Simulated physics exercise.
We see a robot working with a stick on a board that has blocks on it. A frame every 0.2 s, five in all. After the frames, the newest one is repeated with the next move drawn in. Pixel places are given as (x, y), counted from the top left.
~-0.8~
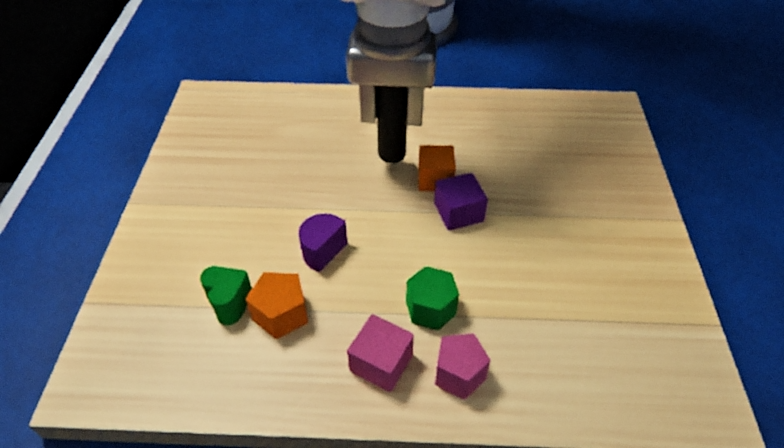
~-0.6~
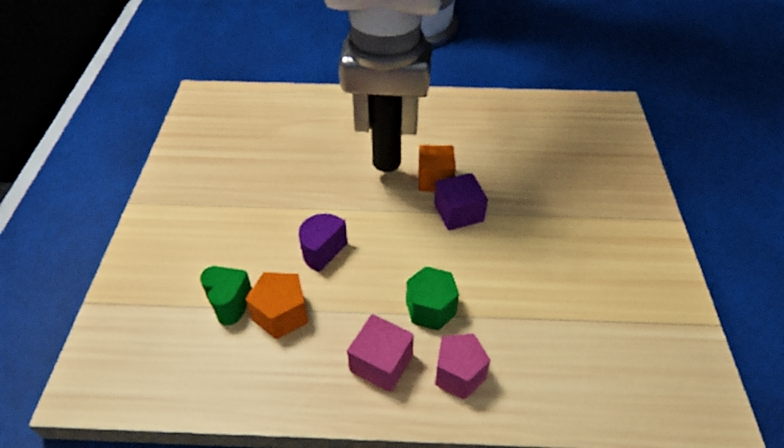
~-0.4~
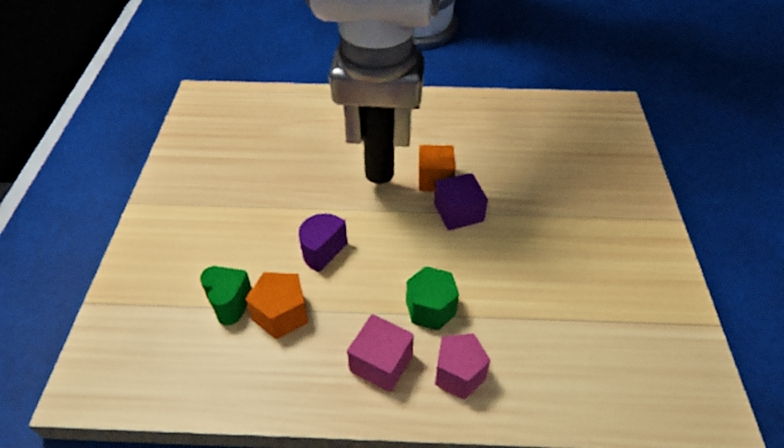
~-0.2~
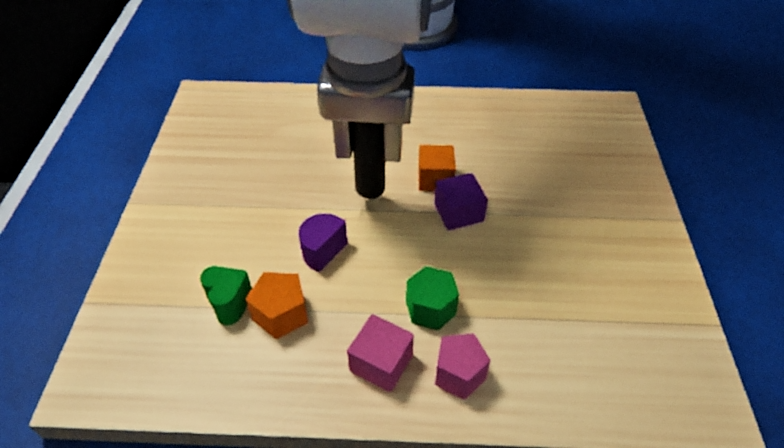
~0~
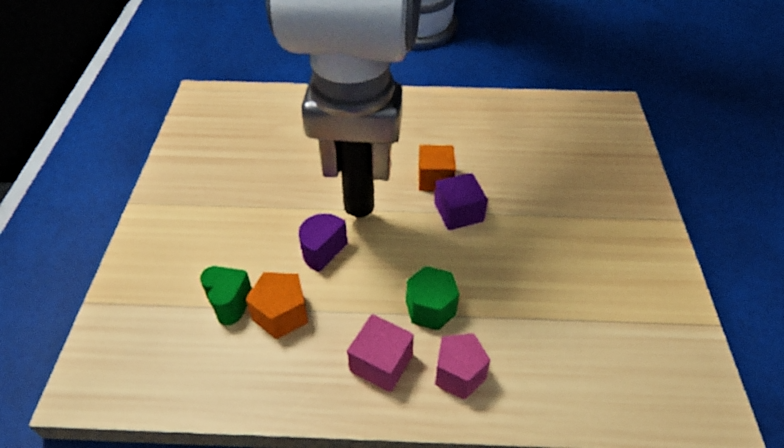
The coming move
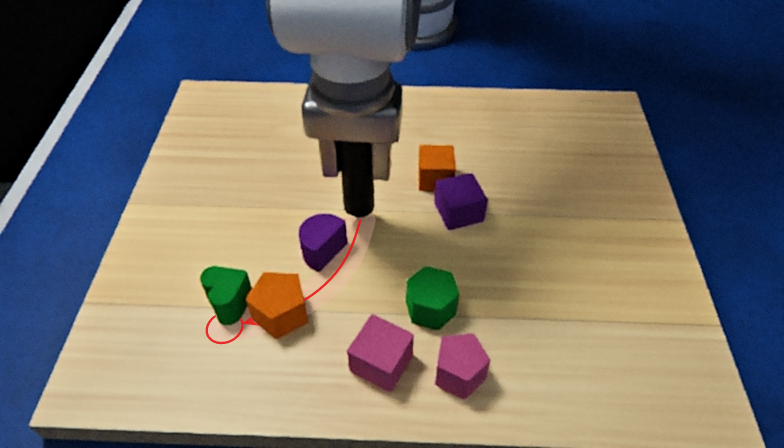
A robot arm holding a black stick moved slowly down and a little to the left across a wooden board, nearing a purple half-round block, while all the colorful blocks stayed still.
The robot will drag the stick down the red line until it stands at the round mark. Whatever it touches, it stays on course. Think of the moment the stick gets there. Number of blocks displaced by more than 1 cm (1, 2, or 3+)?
This push will displace three or more blocks.
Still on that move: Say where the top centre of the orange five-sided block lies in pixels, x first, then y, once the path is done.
For the centre of its top, I'd go with (188, 342).
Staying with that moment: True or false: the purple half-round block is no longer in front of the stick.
True - the claim holds.
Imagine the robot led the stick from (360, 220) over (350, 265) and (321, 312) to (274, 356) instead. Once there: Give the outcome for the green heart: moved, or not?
It ends up somewhere else.
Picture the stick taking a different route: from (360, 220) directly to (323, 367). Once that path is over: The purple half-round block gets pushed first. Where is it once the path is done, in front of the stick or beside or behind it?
Answer: Slipped away.
The line goes from (360, 220) over (340, 267) and (292, 307) to (225, 327).
The first path, step by step. One third of the way, stick at (338, 254); purple half-round block at (296, 245), turned 65° clockwise.
Two thirds of the way, stick at (288, 294); green heart at (213, 283), turned 15° clockwise; orange five-sided block at (248, 308), turned 15° anticlockwise; purple half-round block at (280, 250), turned 110° clockwise.
At the end, stick at (219, 315); green heart at (199, 282), turned 45° clockwise; orange five-sided block at (188, 342), turned 60° anticlockwise; purple half-round block at (280, 250), turned 110° clockwise; pink four-sided block unmoved.
